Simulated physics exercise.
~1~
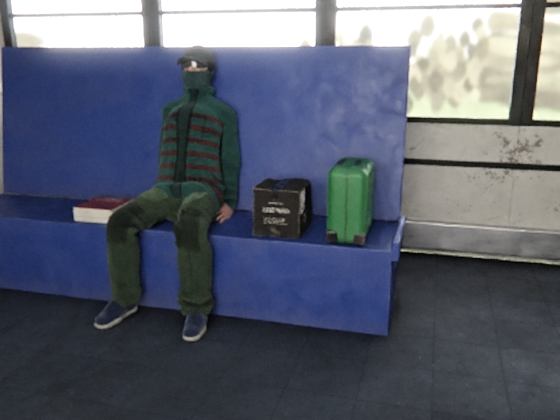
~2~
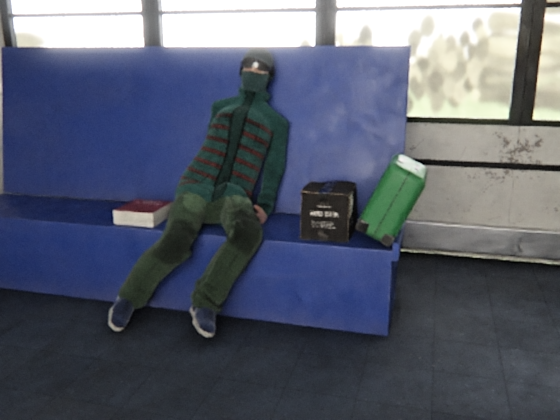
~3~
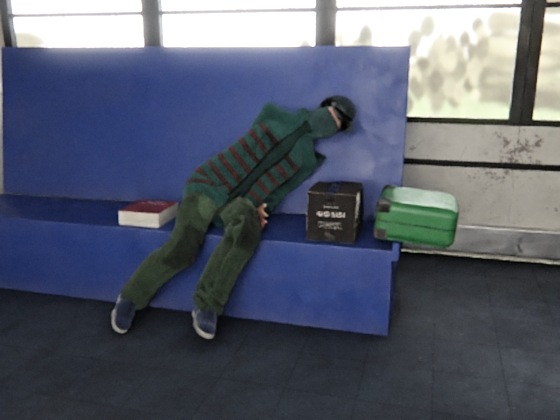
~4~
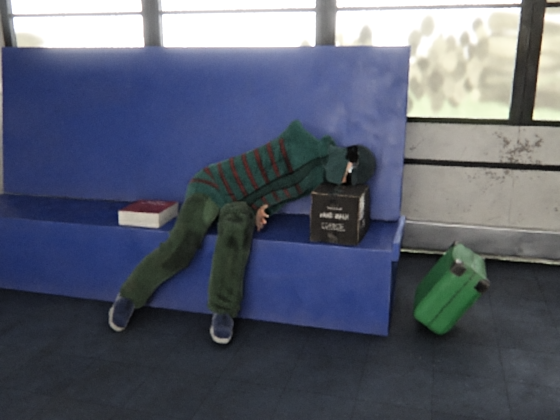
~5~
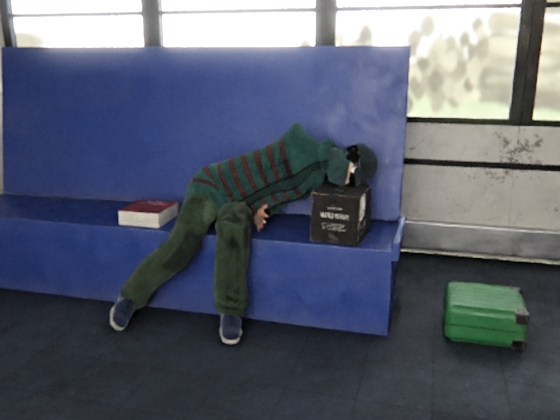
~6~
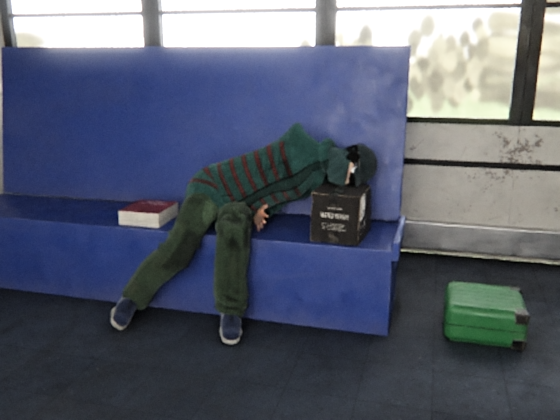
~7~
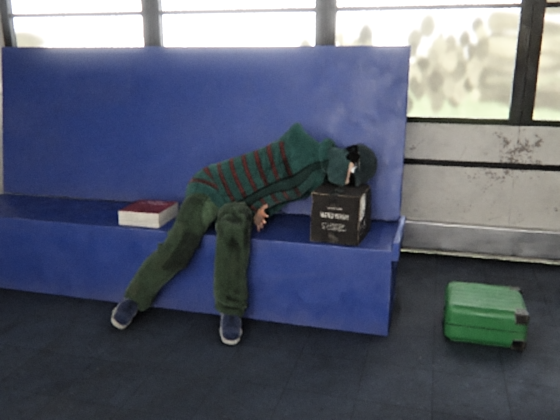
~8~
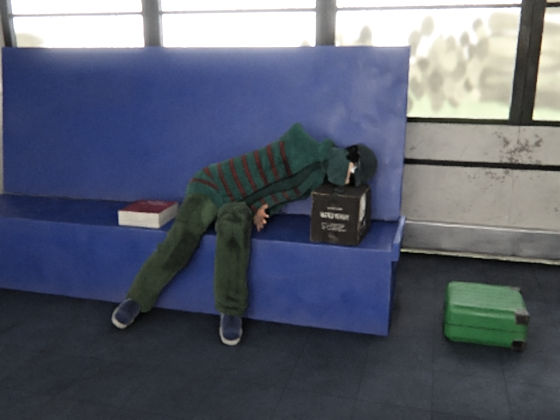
A green case tips off the bench's right end as a seated passenger slumps onto a black box.
